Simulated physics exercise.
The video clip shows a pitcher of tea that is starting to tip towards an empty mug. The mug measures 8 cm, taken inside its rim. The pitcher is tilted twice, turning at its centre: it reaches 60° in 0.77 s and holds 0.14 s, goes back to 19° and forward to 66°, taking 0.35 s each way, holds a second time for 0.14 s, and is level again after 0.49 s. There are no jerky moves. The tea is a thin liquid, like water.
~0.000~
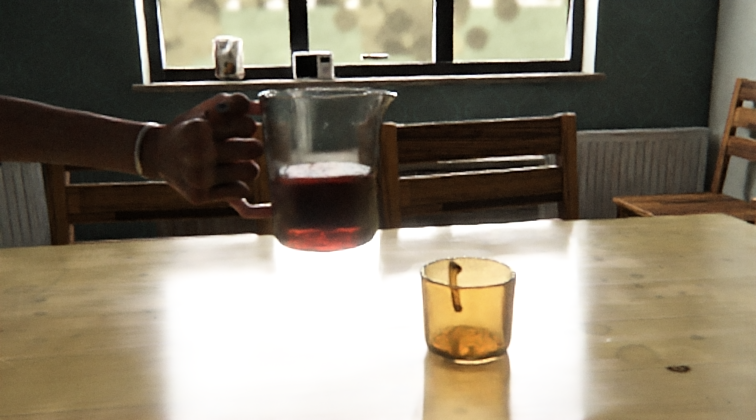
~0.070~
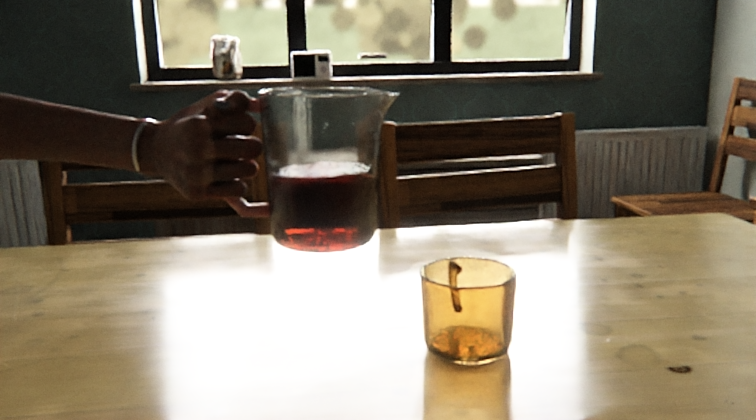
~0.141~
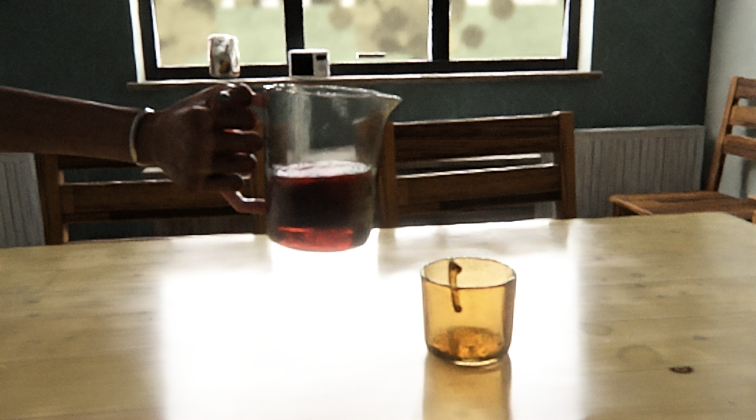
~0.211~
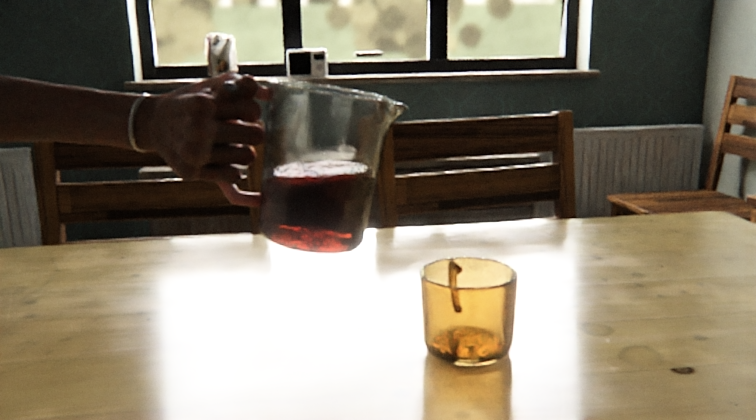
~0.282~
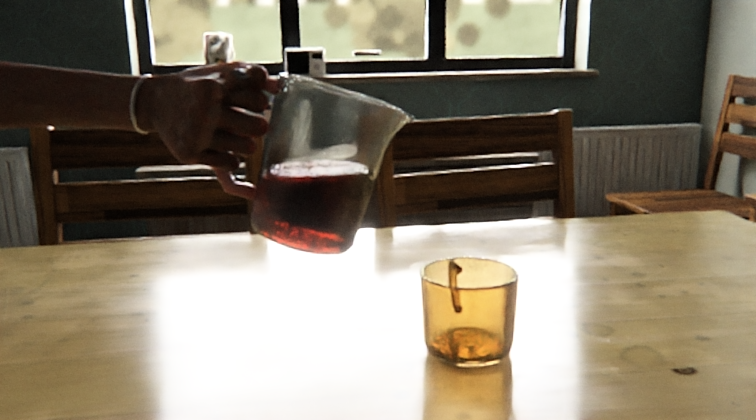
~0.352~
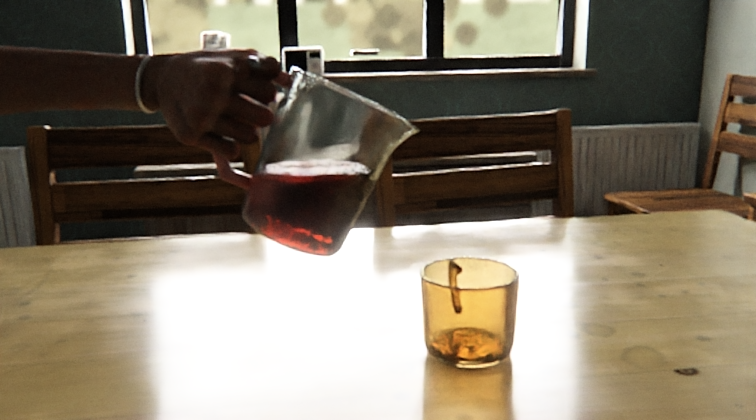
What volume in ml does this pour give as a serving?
I would say about 110 ml.
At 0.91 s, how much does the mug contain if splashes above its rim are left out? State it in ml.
Roughly 10 ml.
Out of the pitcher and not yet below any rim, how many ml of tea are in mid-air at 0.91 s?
About 20 ml.
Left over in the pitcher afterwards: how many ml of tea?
About 300 ml.
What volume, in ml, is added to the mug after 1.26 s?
Around 60 ml.
By 0.91 s the tilt is 60° and the mug has 10 ml, the pitcher 380 ml, and 0 ml is on the table top.
By 1.26 s the tilt is 19° and the mug has 45 ml, the pitcher 365 ml, and 0 ml is on the table top.
By 1.75 s the tilt is 66° and the mug has 45 ml, the pitcher 345 ml, and 5 ml is on the table top.
By 2.10 s the tilt is 12° and the mug has 105 ml, the pitcher 300 ml, and 5 ml is on the table top.
At rest the mug has 110 ml, the pitcher 300 ml, and 5 ml is on the table top.
